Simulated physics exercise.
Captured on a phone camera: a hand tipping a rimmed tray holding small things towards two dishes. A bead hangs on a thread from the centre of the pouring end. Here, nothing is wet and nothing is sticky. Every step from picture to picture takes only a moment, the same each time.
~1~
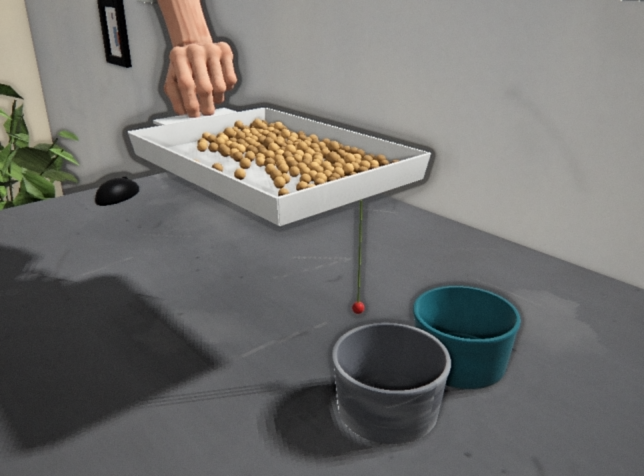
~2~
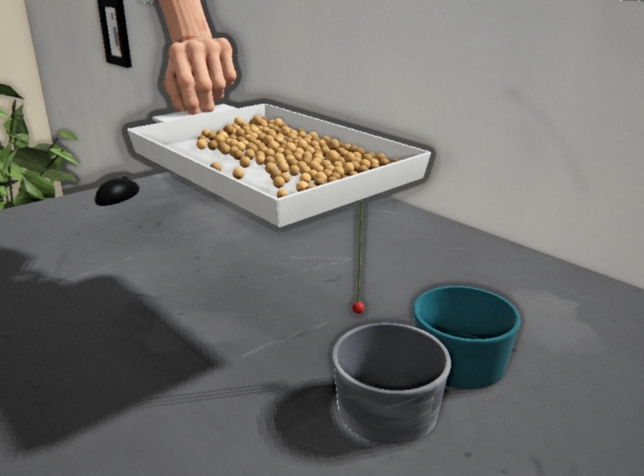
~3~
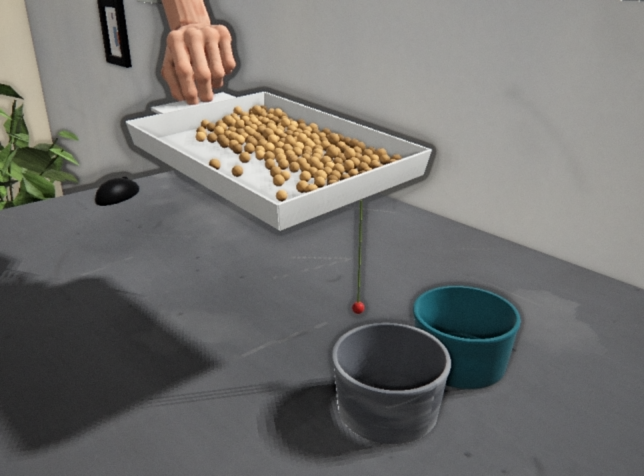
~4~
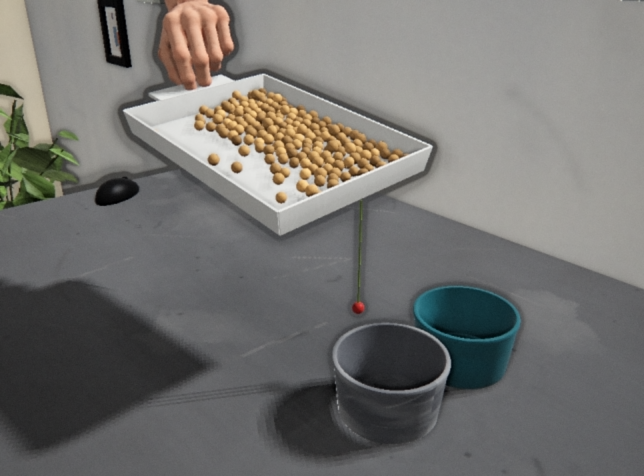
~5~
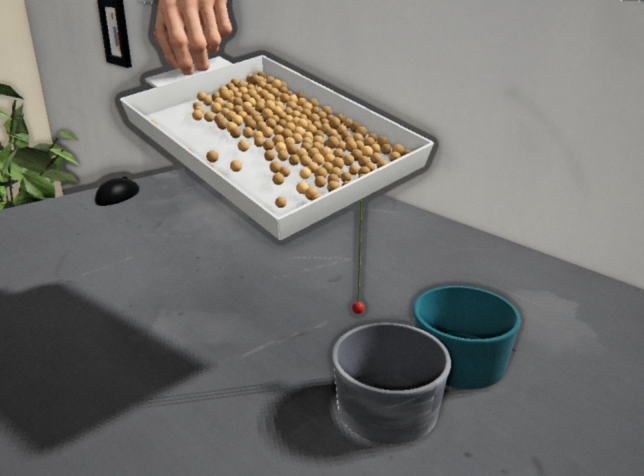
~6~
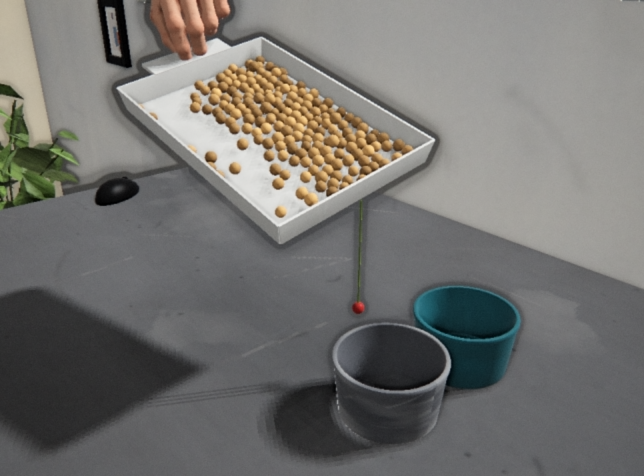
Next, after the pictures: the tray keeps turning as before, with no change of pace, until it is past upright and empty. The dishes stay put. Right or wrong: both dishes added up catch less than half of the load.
Right, they catch less than half.
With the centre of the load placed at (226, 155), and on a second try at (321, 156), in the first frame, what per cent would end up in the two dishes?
In turn 0 and 0 in a hundred.
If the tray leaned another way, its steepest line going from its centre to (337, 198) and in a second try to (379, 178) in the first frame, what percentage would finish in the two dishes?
Close to 50 percent first and close to 80 percent second.
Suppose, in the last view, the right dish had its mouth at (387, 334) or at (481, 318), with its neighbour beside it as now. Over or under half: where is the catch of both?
Past half, then shy of half.
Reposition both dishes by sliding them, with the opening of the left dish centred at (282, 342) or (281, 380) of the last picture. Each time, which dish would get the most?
At the first place the left dish, at the second the dish on the left.
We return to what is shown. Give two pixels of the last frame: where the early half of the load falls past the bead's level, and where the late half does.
Roughly (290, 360) first, then roughly (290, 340).
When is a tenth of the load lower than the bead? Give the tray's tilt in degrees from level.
About 75°.
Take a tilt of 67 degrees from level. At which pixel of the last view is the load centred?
Close to (286, 189).
Shortly afterwards, tray tipped steeply; the bulk on the tray; only a few outside both; a little in the air.
Next, tray tipped past a quarter turn; a little on the tray; only a few in the left dish; the bulk outside both; a little in the air.
Some moments later, tray tipped past a quarter turn; only a few in the left dish; all but a few outside both.
In the end, tray tipped past a quarter turn; only a few in the left dish; none at all in the right dish; all but a few outside both.
